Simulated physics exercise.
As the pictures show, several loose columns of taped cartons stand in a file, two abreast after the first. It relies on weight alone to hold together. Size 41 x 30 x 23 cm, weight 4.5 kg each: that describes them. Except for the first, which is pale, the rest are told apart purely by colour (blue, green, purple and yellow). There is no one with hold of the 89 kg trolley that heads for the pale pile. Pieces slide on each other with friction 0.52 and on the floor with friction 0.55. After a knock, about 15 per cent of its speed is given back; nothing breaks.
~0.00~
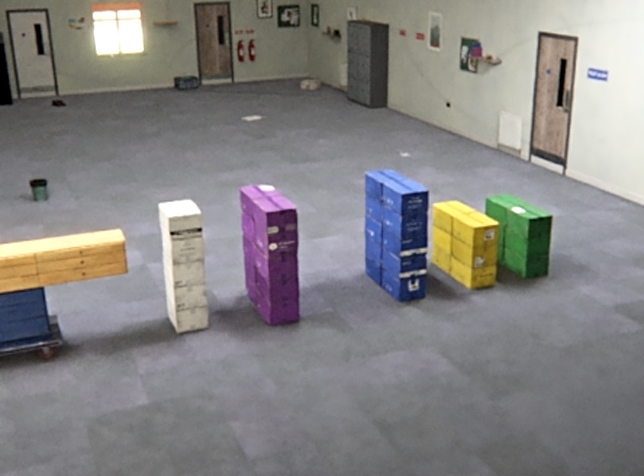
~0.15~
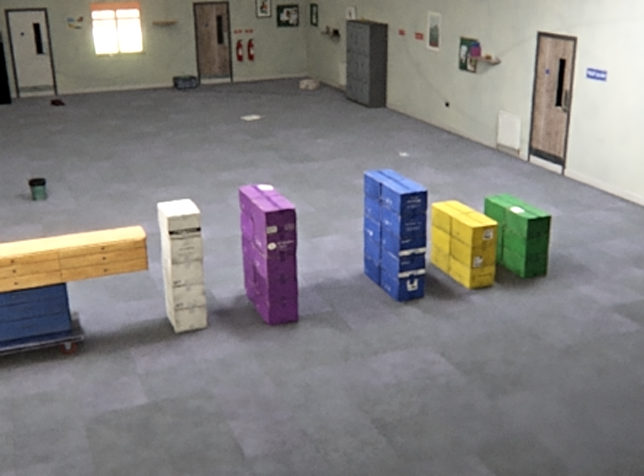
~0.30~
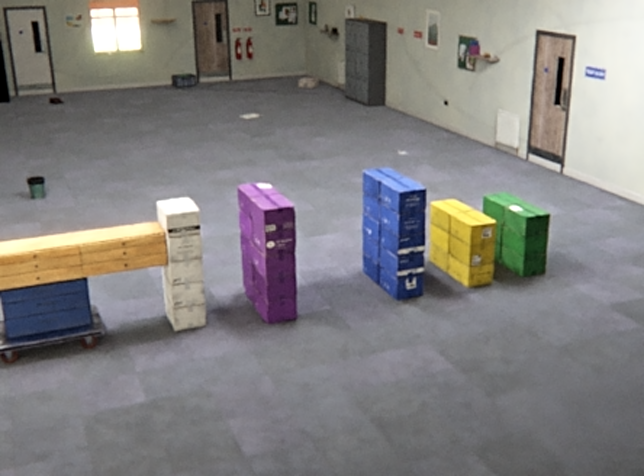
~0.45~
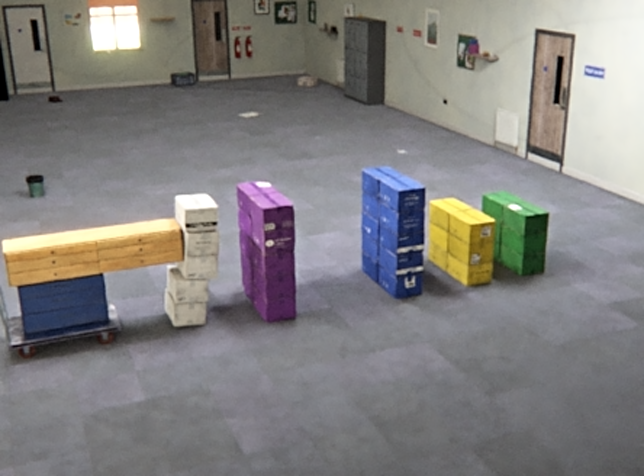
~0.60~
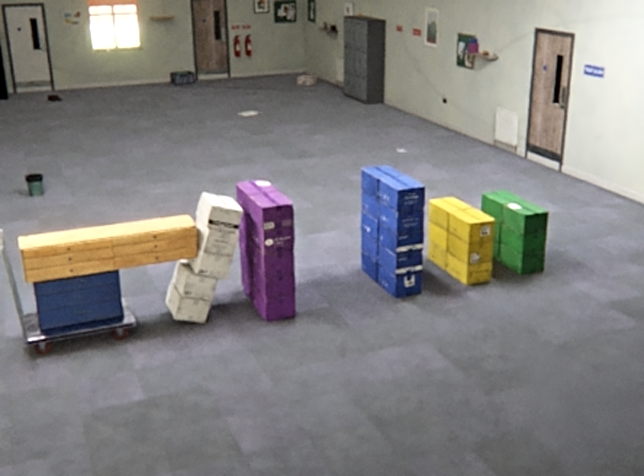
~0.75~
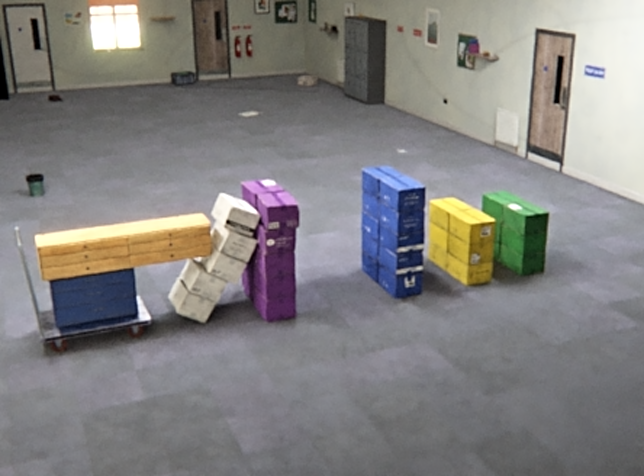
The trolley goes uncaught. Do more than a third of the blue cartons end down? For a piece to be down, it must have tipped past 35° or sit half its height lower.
No.
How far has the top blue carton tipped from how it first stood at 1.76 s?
About 0 degrees.
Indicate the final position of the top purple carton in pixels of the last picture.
Look near (376, 255) in the final frame.
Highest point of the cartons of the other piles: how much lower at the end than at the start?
I'd put it at around 0 cm.
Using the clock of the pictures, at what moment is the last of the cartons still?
Roughly 4.5 s.
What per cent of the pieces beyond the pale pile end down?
Roughly 30 percent.
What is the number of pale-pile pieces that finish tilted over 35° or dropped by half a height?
I count 5 of the pale pieces.
After 1.28 s, 5 of the pale pile down; none of the 10 blue cartons down (0 of 32 in all colours); top blue carton unmoved; top purple carton 22° from how it stood.
After 1.76 s, 5 of the pale pile down; none of the 10 blue cartons down (10 of 32 in all colours); top blue carton unmoved; top purple carton 49° from how it stood, 52 cm lower.
In the end (4.7 s), 5 of the pale pile down; none of the 10 blue cartons down (10 of 32 in all colours); top blue carton 29 mm from its place; top purple carton 61 cm lower. That is 0 per cent. From the last view, middles, top blue carton near (405, 194), top purple carton near (376, 255).
